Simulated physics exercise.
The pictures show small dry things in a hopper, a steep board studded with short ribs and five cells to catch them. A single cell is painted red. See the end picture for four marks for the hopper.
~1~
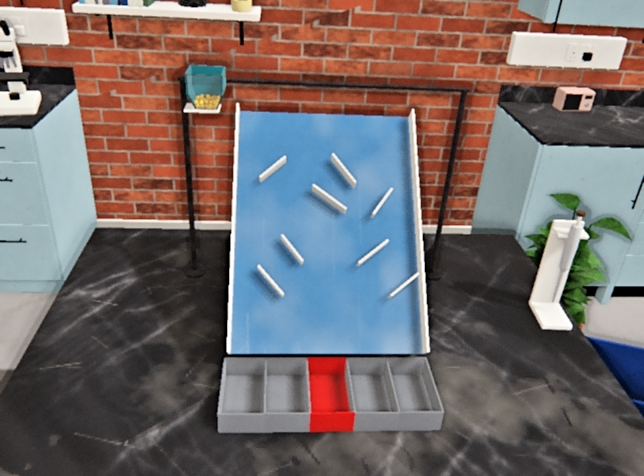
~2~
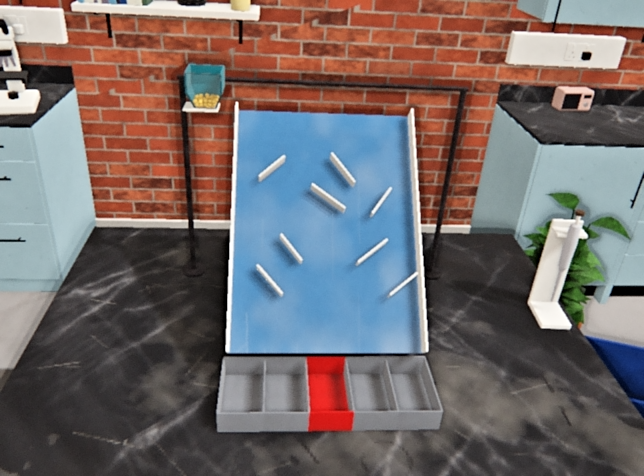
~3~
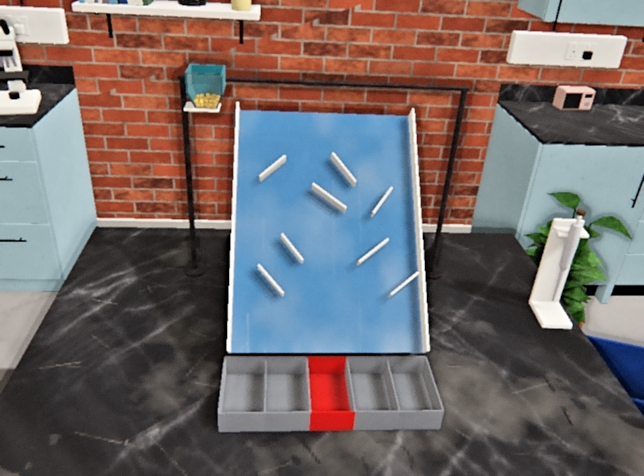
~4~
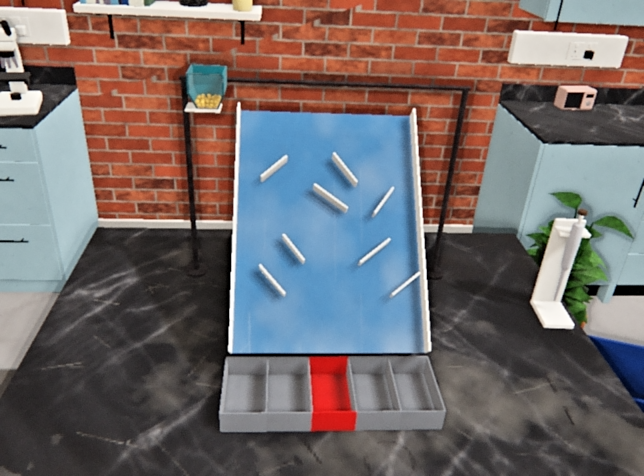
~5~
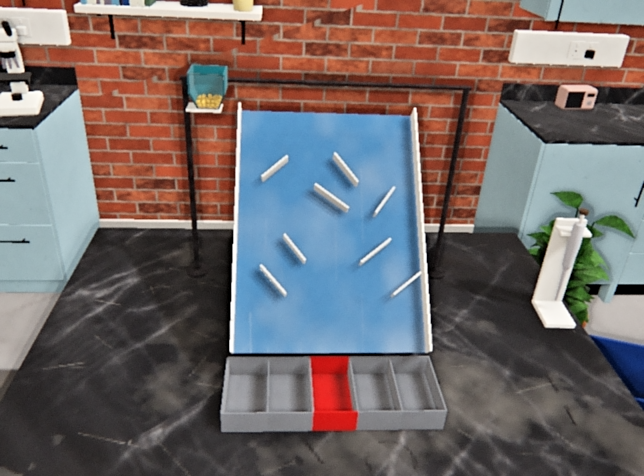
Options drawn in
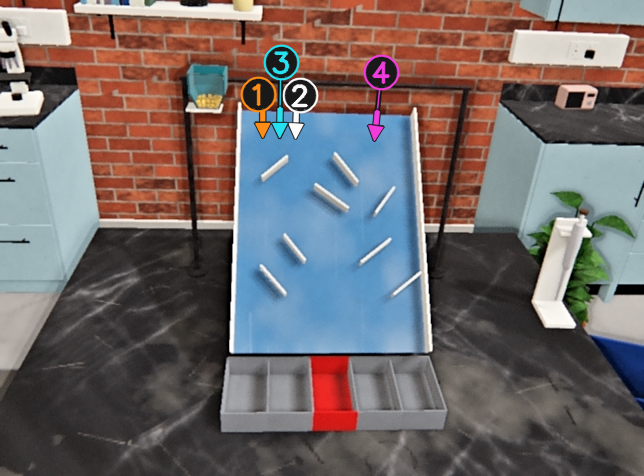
A steep blue board with white ribs stands above five cells, one red, barely shifting.
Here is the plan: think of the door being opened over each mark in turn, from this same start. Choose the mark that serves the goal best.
4 is best.
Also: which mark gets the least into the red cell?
Mark 1.
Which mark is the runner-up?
Here it is mark 2.
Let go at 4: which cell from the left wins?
It is the third one.
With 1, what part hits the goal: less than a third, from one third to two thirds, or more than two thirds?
Less than a third.
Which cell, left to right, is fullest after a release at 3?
The first from the left.
On the marked copy, mark 1 meets the board at (262, 132); mark 2 meets the board at (295, 133); mark 3 meets the board at (279, 132); mark 4 meets the board at (374, 135).
Choosing 1, not one piece in the red cell, every piece in other cells.
Choosing 2, roughly half in the red cell, roughly half in other cells.
Choosing 3, roughly a quarter in the red cell, the larger part in other cells.
Choosing 4, the larger part in the red cell, roughly a quarter in other cells.
